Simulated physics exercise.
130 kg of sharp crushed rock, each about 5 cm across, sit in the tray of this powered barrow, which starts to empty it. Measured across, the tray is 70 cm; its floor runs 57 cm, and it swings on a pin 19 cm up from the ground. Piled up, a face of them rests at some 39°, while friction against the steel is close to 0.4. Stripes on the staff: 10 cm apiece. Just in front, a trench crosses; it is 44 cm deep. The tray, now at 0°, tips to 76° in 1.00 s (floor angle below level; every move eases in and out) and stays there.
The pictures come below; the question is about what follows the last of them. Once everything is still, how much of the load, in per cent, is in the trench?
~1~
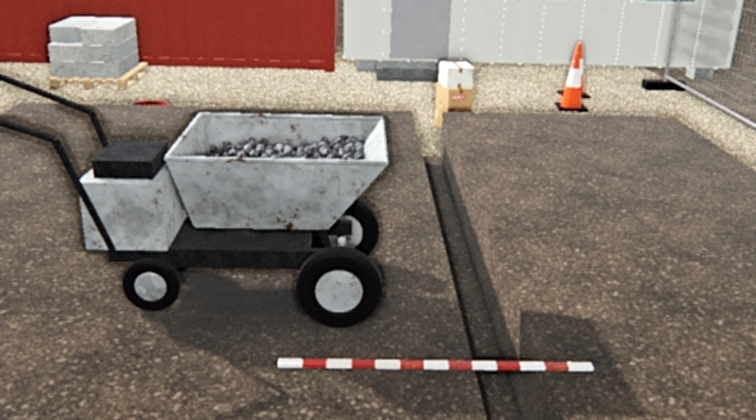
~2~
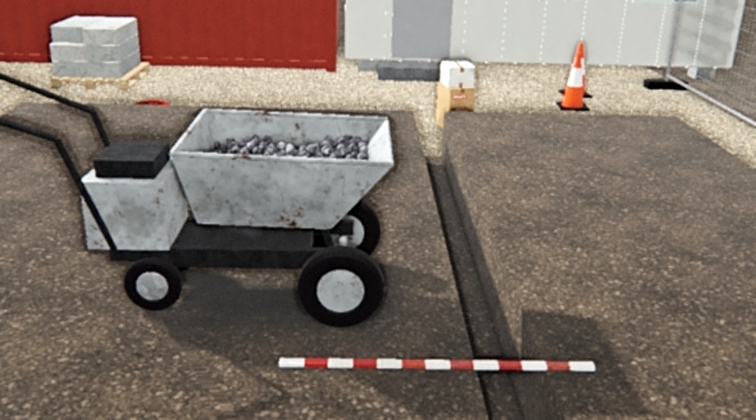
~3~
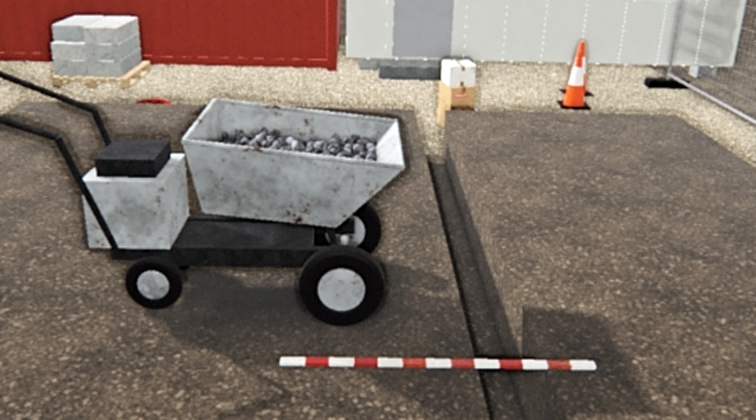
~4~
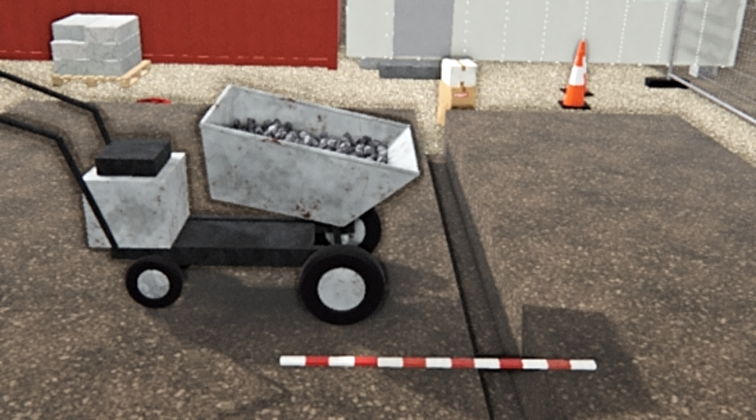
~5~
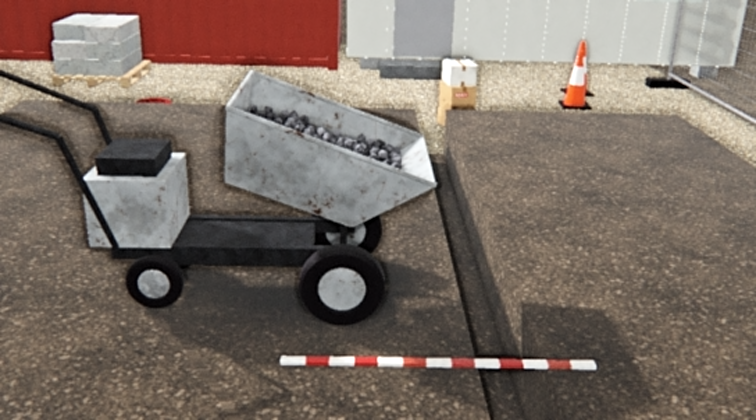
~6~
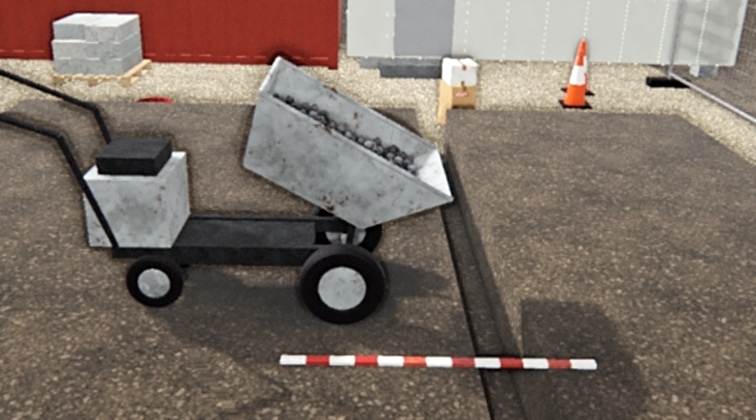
About 76 per cent.
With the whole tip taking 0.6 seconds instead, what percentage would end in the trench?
Then roughly 55 percent.
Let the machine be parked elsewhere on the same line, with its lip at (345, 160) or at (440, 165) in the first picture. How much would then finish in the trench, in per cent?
Some 90 and some 10 per cent, in that order.
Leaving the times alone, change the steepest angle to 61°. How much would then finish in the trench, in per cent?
In that case around 30 percent.
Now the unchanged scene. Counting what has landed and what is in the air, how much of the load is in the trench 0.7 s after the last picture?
Some 20 per cent of the load by that point.
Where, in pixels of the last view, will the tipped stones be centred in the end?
Around (496, 344).
Then, 0.3 s after the last picture the floor is at 64°, 100 % in the tray; the foremost stones are at (467, 243).
Then, 0.7 s after the last picture the floor is at 76°, 69 % in the tray, 22 % in the trench, 9 % past the trench; the foremost stones are at (563, 301).
Then, 1.0 s after the last picture the floor is at 76°, 26 % in the tray, 50 % in the trench, 24 % past the trench; the foremost stones are at (637, 285).
Then, 3.0 s after the last picture the floor is at 76°, 0 % in the tray, 76 % in the trench, 24 % past the trench; the foremost stones are at (674, 294).
